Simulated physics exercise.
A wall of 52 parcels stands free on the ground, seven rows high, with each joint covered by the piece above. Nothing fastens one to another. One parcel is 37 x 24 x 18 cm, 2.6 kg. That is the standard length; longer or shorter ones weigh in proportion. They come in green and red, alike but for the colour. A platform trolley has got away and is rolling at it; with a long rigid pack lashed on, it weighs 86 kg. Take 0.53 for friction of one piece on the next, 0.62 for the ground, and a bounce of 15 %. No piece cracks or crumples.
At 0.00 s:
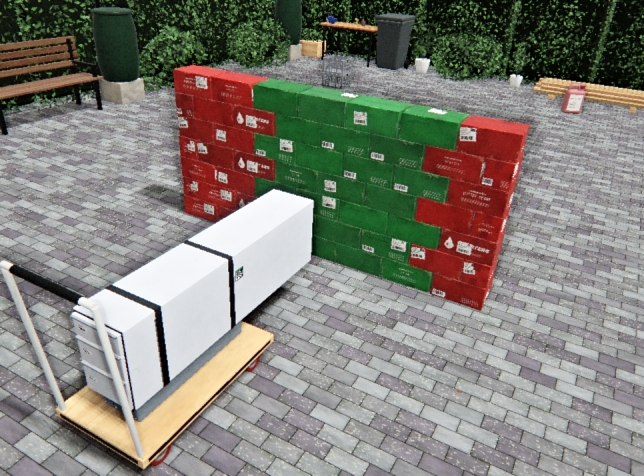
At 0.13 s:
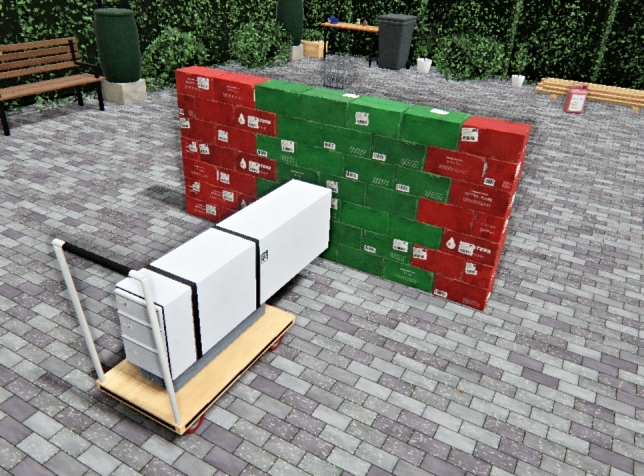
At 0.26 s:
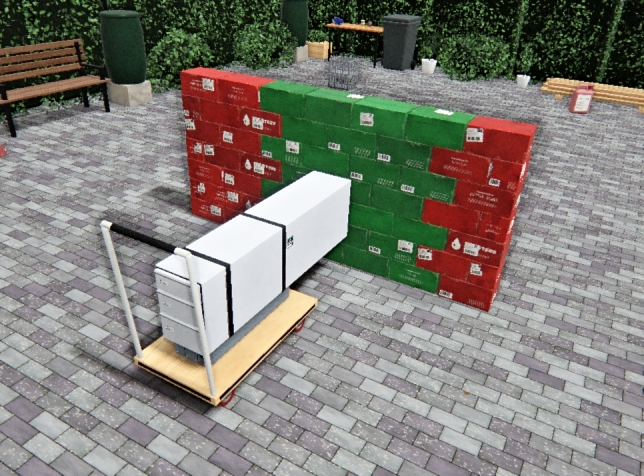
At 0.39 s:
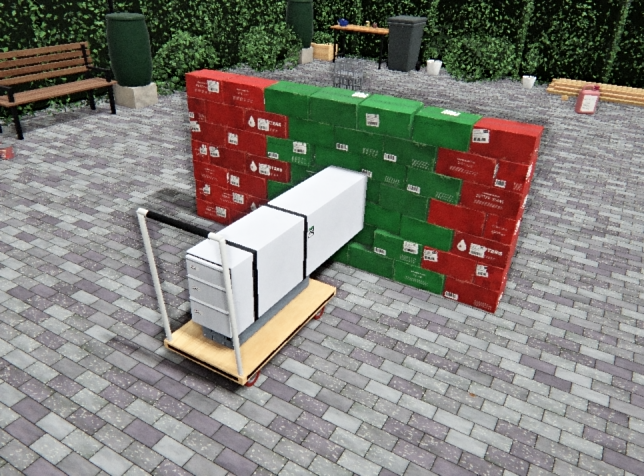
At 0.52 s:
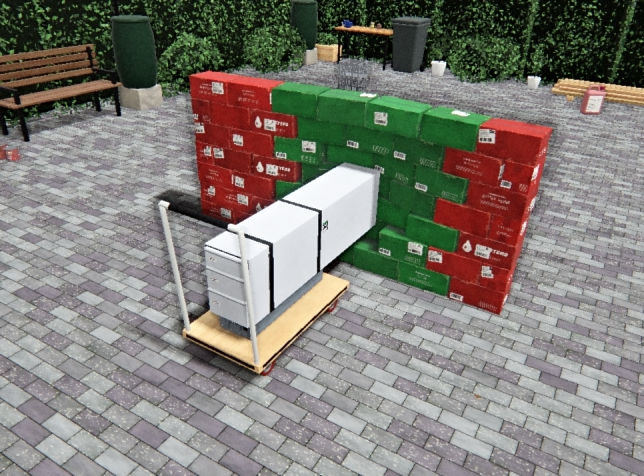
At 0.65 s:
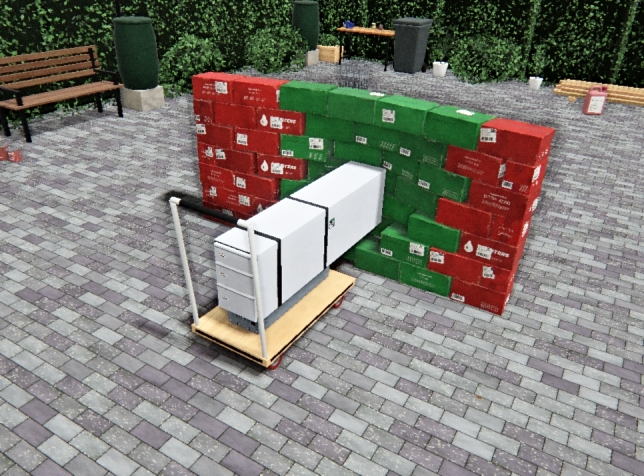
A trolley carrying a long white pack rolls into a red and green parcel wall, pushing some parcels back.
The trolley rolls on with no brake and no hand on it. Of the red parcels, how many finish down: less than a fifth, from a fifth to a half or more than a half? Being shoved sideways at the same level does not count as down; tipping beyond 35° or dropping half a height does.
It comes to between a fifth and a half.
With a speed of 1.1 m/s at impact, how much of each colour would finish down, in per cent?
In that case red 0, green 0 per cent.
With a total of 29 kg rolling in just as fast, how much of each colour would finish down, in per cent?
In that case red 0, green 0 per cent.
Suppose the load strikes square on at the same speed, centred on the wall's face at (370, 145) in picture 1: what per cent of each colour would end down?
In that case red 0, green 20 per cent.
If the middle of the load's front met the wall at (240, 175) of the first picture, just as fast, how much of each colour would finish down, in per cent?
In that case red 50, green 40 per cent.
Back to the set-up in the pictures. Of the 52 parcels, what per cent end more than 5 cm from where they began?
50 per cent.
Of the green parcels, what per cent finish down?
By colour: Green 80 per cent.
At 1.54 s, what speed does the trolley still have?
Near 0.1 m/s.
Around 1.08 s, load 39 cm past the wall's line, still rolling; none of the 27 red parcels down (8 of 52 in all colours); top red parcel tipped 25°; top green parcel tipped 24°, 6 cm lower.
Around 1.54 s, load 48 cm past the wall's line, still rolling; 8 of the 27 red parcels down (27 of 52 in all colours); top red parcel tipped 59°, 46 cm lower; top green parcel tipped 70°, 95 cm lower.
Finally (2.8 s), load 53 cm past the wall's line, stopped; 8 of the 27 red parcels down (27 of 52 in all colours); top red parcel upside down; top green parcel 1.07 m lower. That is 30 per cent. Seen by the last camera, middles, top red parcel near (219, 168), top green parcel near (354, 143).
